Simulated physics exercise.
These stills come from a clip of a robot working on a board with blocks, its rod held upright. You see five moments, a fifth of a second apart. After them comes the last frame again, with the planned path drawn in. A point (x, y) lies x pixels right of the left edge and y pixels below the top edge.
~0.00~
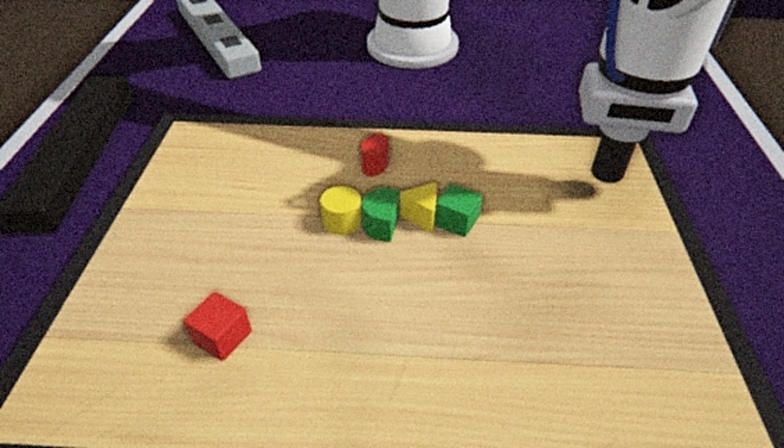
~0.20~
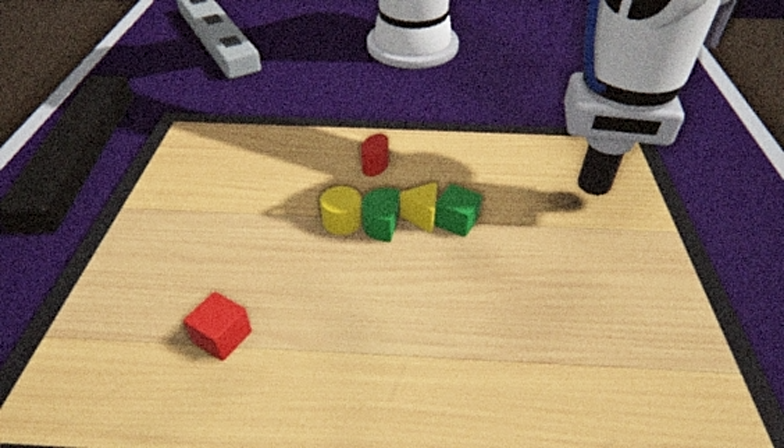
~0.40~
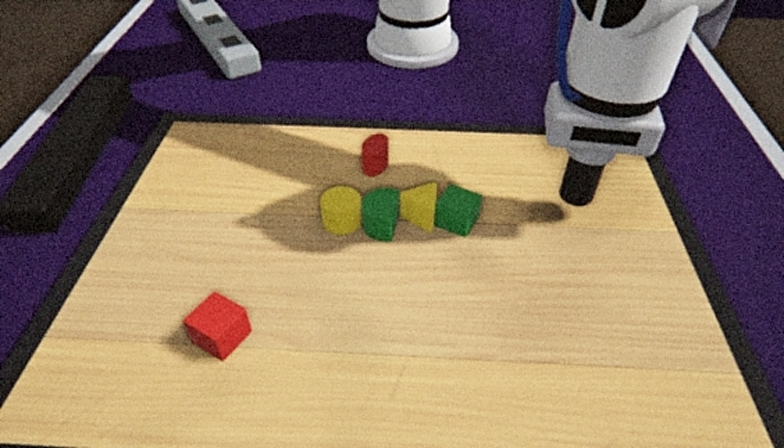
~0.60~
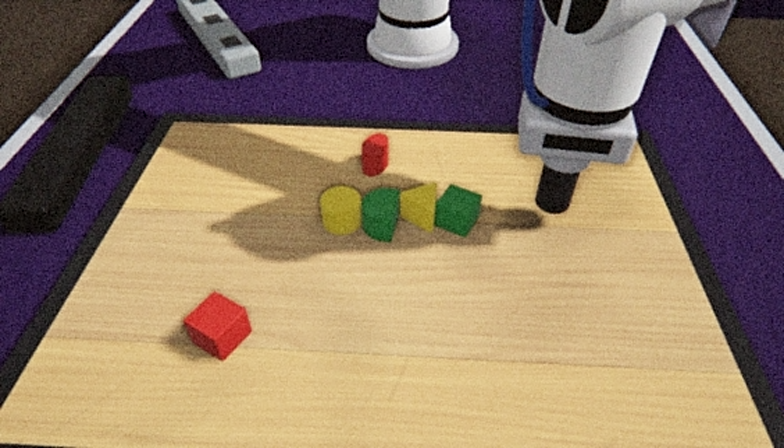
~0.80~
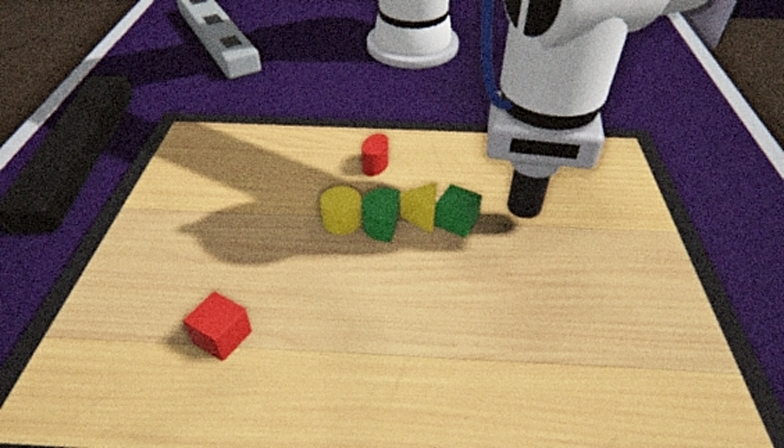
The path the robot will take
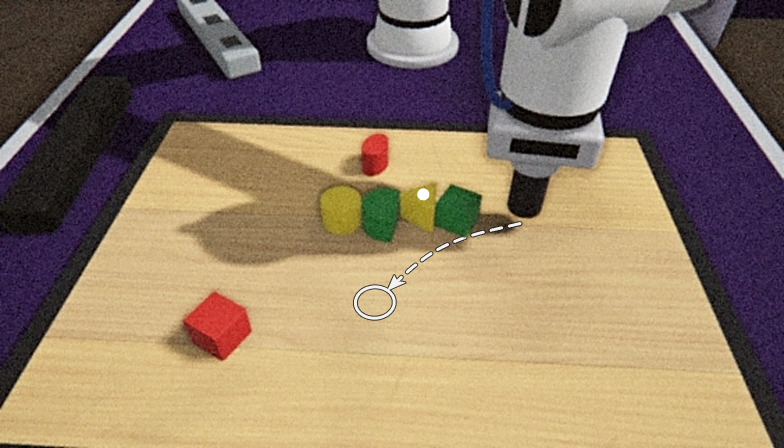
The footage shows a robot arm with a dark rod moving left and slightly toward the viewer over a wooden board, nearing a row of yellow and green blocks, while these and two separate red blocks stay still.
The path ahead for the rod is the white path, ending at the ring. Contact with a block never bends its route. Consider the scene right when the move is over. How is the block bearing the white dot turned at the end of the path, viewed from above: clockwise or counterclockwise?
In a top view, it turns clockwise.
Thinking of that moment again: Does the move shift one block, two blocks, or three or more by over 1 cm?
It should be two.
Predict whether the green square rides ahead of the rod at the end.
When the path is over, you would find the green square off to the side or behind the rod.
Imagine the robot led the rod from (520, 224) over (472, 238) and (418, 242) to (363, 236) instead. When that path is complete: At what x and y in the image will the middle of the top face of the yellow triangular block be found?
The middle of its top is at (393, 175).
The drawn path runs from (520, 224) over (466, 237) and (418, 263) to (375, 302); the dot is on the yellow triangular block.
The first path, step by step. One third of the way, rod at (466, 223); green half-round block at (379, 199), turned 25° anticlockwise; yellow triangular block at (409, 191), turned 30° clockwise; green square at (439, 198).
Two thirds of the way, rod at (418, 249); green half-round block at (378, 198), turned 30° anticlockwise; yellow triangular block at (402, 186), turned 35° clockwise; green square at (430, 200), turned 25° clockwise.
At the end, rod at (374, 287); yellow cylinder not moved; green half-round block at (378, 198), turned 30° anticlockwise; yellow triangular block at (402, 186), turned 35° clockwise; green square at (430, 200), turned 25° clockwise.
